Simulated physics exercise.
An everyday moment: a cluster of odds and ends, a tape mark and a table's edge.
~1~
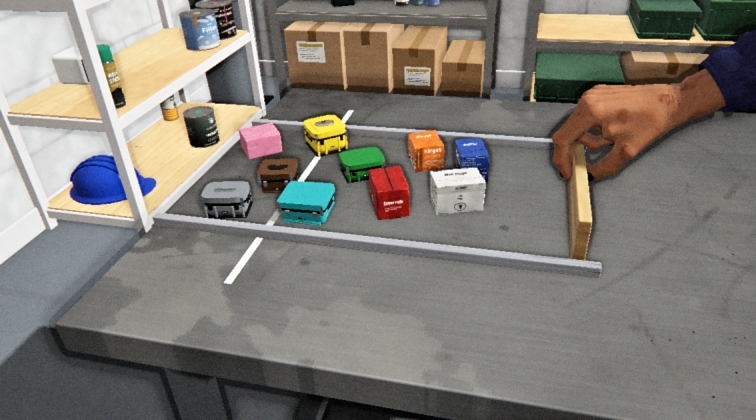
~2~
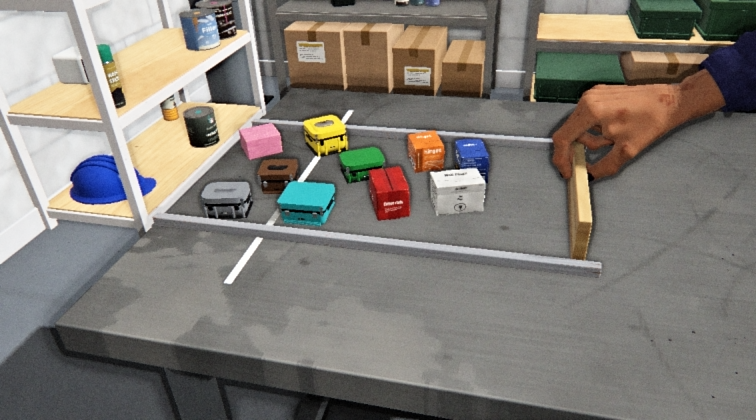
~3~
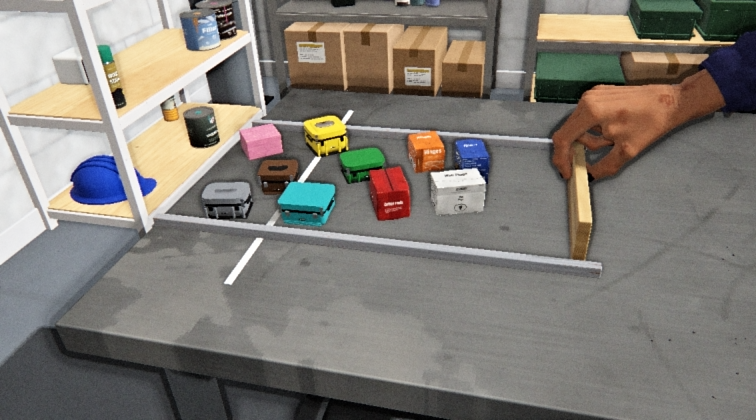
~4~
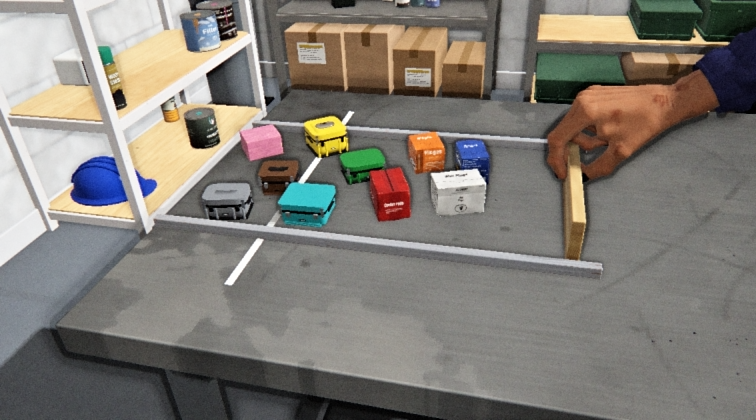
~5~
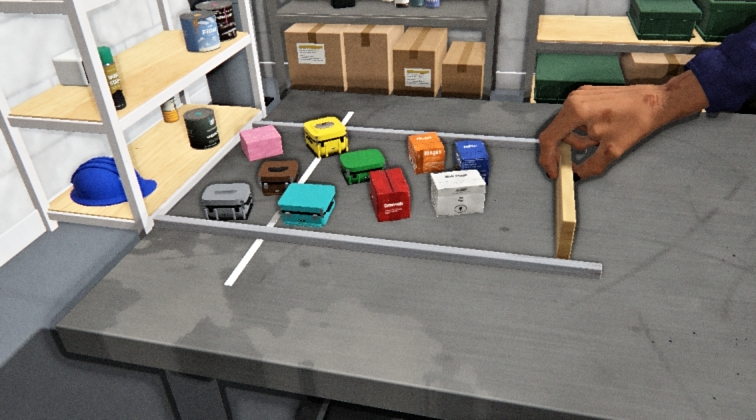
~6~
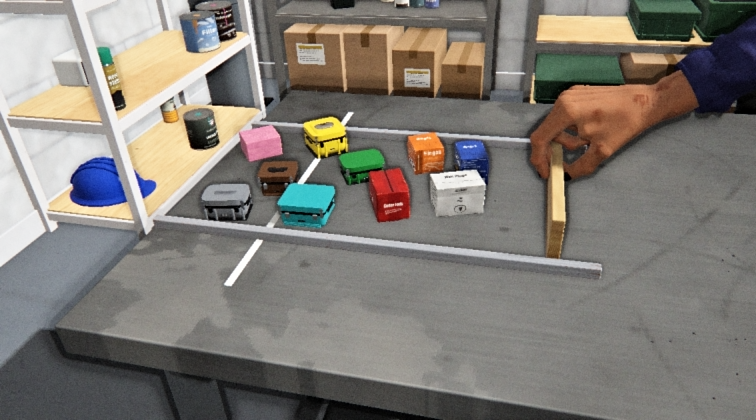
Hand sliding an upright wooden board slightly left along a grey workbench towards small coloured cases and boxes, which stay still.
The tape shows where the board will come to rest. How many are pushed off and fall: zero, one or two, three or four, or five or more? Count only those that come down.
In the end the number that fall off is zero.
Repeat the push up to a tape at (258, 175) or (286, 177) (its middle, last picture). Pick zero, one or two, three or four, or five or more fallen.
In that order: Either three or four; no fall at all.
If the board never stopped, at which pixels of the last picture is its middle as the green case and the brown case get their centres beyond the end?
At (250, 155) for the green case; at (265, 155) for the brown case.
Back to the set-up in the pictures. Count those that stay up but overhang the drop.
1 of them.
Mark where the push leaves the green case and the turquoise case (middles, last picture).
The green case stops around (271, 154); the turquoise case around (250, 207).
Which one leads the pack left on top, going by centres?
It is the pink block.
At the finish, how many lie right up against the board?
In contact: 5.
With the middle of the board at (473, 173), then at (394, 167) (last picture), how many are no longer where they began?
By then 2, and 6.
Soon after, none off yet; pink block at rest near (261, 143); grey case at rest near (228, 203); brown case at rest near (279, 180).
After that, none off yet; pink block at rest near (260, 143); grey case displaced a little near (212, 204); brown case displaced about its own width near (248, 177).
In the end, the number that fall off is zero.
